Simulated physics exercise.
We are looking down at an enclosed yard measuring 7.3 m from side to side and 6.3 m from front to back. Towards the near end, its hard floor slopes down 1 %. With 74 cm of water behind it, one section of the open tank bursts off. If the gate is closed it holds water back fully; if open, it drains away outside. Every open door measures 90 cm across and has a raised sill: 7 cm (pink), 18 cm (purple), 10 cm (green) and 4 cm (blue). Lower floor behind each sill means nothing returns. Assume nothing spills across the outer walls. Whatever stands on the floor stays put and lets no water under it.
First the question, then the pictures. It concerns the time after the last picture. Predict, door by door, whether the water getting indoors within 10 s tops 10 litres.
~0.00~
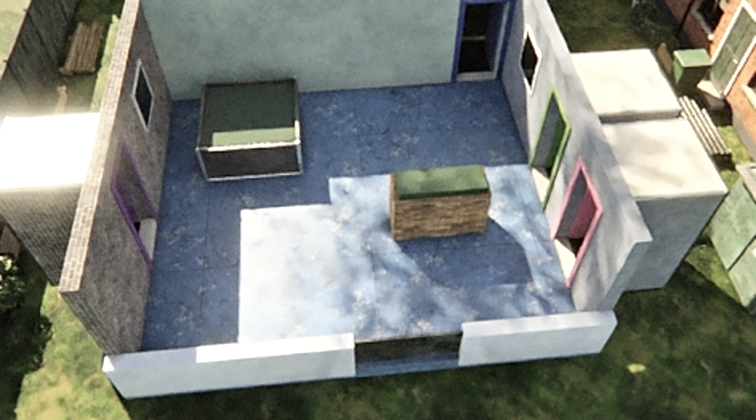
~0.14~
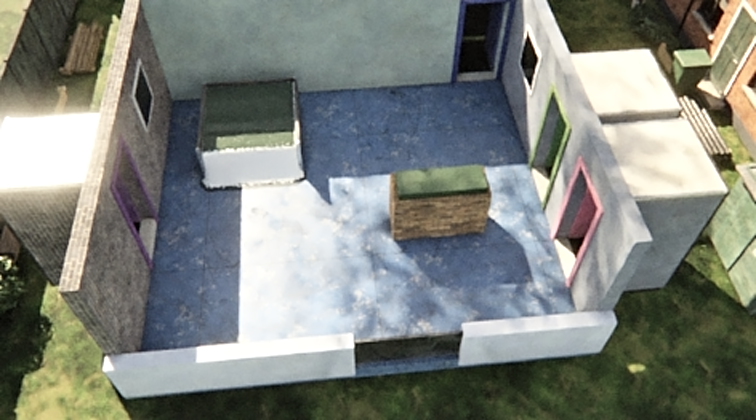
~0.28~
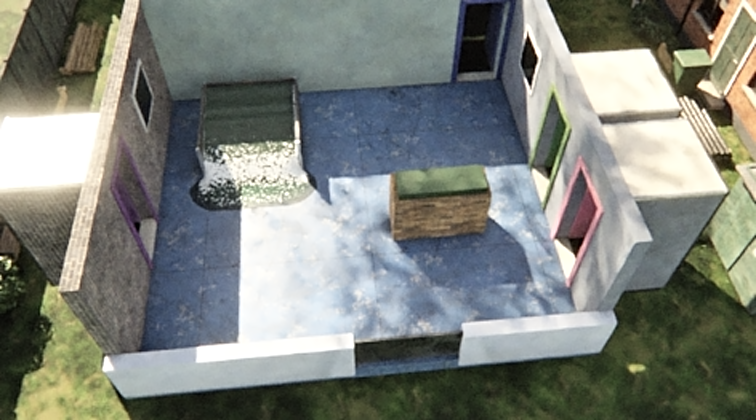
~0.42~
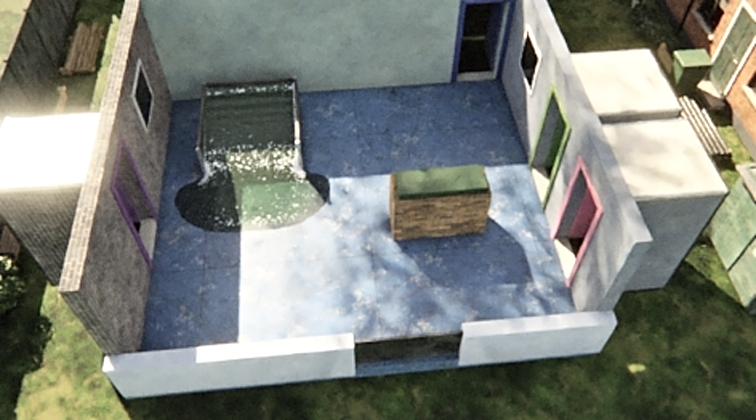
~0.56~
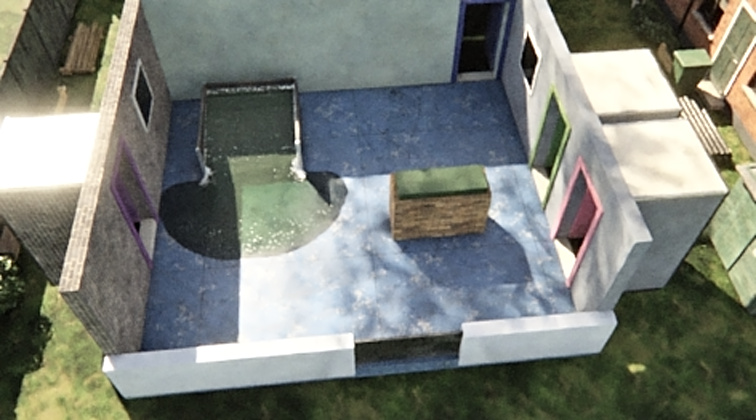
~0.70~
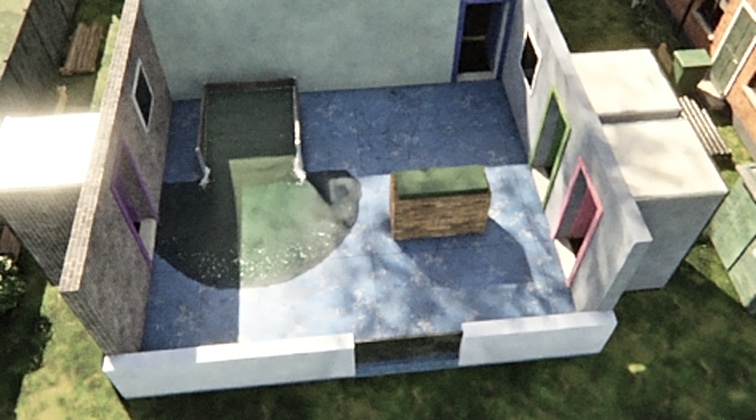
Prediction: At the pink door it tops it; at the purple door it falls short; at the green door it falls short; at the blue door it tops it.
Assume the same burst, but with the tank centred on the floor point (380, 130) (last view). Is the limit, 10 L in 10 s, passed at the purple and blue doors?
Result - purple door does not exceed it, blue door exceeds it.
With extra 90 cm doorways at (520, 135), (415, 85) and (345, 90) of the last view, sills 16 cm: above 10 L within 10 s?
Less, less, less.
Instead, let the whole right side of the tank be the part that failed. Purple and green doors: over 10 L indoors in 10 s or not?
Measured against that limit, purple comes out short of it and green comes out beyond it.
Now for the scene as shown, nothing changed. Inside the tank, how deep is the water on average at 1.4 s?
The mean depth is around 31 cm.
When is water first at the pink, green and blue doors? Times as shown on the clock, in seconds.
Pink 3.6 s, green 4.5 s, blue 7.0 s.
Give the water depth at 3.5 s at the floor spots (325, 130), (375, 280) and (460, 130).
Spot one 0 cm, spot two 2 cm, spot three 0 cm.
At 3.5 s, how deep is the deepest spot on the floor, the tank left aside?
Depth max: Approx. 29 cm.
After 1.4 s water covers 35 % of the floor and is deepest (32 cm) near (241, 365); pink door not reached, purple door 16 cm at the sill, 0 L in, green door not reached, blue door not reached.
After 2.2 s water covers 40 % of the floor and is deepest (46 cm) near (138, 375); pink door not reached, purple door 13 cm at the sill, 0 L in, green door not reached, blue door not reached.
After 3.5 s water covers 50 % of the floor and is deepest (29 cm) near (580, 334); pink door not reached, purple door 8 cm at the sill, 0 L in, green door not reached, blue door not reached.
After 6.0 s water covers 70 % of the floor and is deepest (20 cm) near (549, 237); pink door 17 cm at the sill, 41 L in, purple door 9 cm at the sill, 0 L in, green door 10 cm at the sill, 0 L in, blue door not reached.
After 10.0 s water covers 95 % of the floor and is deepest (11 cm) near (364, 354); pink door 9 cm at the sill, 136 L in, purple door 4 cm at the sill, 0 L in, green door 6 cm at the sill, 0 L in, blue door 6 cm at the sill, 25 L in.
